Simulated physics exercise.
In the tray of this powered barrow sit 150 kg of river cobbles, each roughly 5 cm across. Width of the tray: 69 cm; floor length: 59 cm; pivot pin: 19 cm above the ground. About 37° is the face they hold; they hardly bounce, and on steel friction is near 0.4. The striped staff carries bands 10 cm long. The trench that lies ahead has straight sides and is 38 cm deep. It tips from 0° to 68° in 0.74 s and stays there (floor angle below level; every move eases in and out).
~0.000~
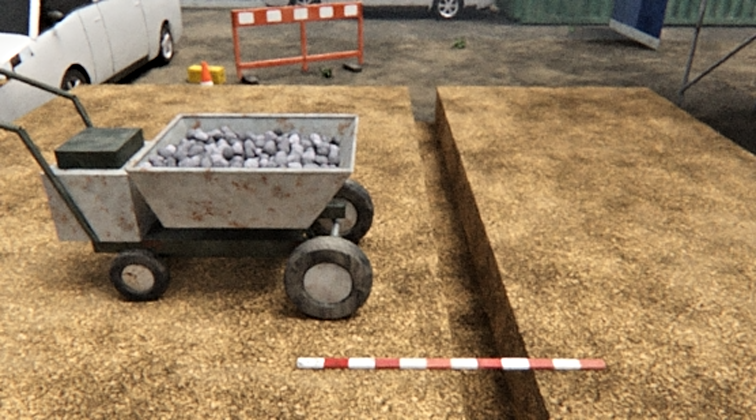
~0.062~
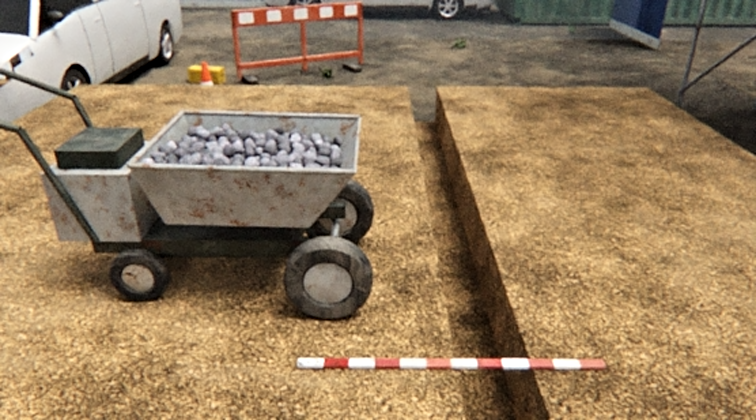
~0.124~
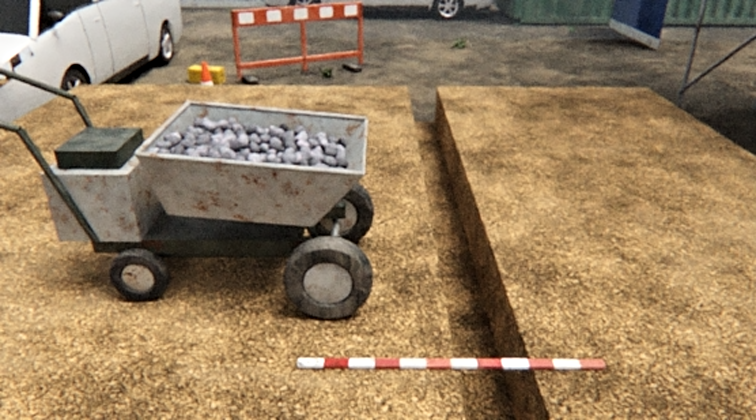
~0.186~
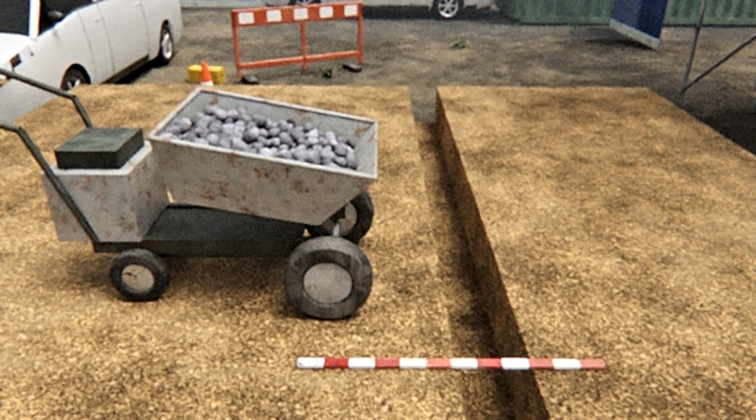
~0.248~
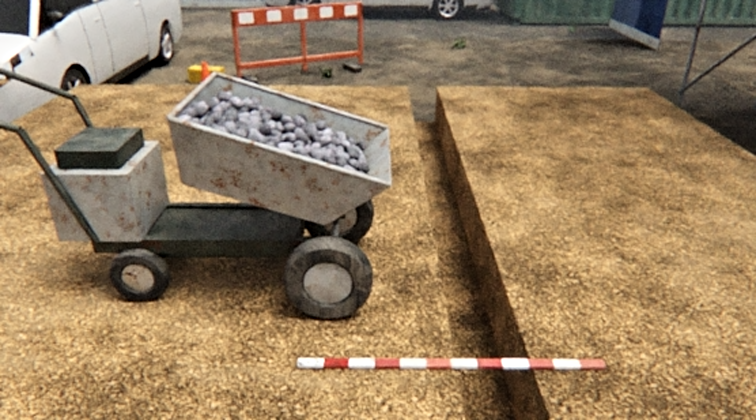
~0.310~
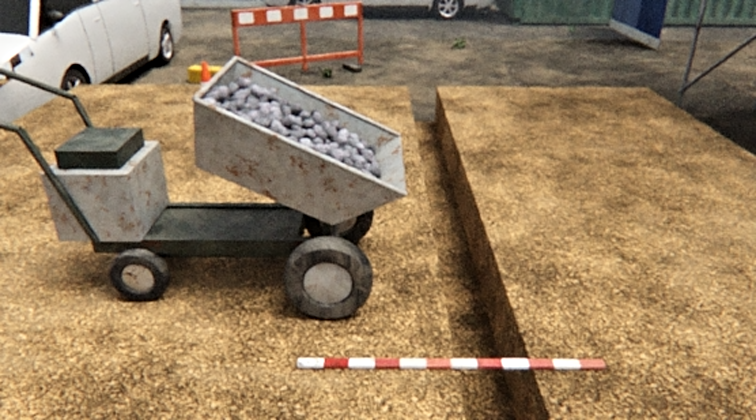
At first, a rusty grey tray full of rounded grey stones sits level on a wheeled barrow, beside a straight trench and a red-and-white striped staff. The tray then begins to tilt, slowly and then faster, its left end rising well above the frame while its right lip leans toward the trench.
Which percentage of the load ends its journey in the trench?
Roughly 66 per cent.
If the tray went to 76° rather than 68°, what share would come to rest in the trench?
Near 60 per cent then.
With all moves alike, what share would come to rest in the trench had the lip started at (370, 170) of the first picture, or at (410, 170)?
From the first place around 50 per cent, from the other around 30.
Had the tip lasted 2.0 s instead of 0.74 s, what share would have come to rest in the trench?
My guess is near 90 percent.
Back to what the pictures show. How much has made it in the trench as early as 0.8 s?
By that moment, roughly 20 per cent of the load.
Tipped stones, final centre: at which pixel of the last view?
Roughly at pixel (483, 314).
After 0.6 s the floor is at 57°; 100 % in the tray; the foremost stones are at (429, 213).
After 0.8 s the floor is at 68°; 78 % in the tray, 20 % in the trench, 1 % past the trench; the foremost stones are at (518, 282).
After 1.2 s the floor is at 68°; 29 % in the tray, 36 % in the trench, 35 % past the trench; the foremost stones are at (674, 279).
After 3.1 s the floor is at 68°; 0 % in the tray, 66 % in the trench, 34 % past the trench; the foremost stones are past the picture's edge.
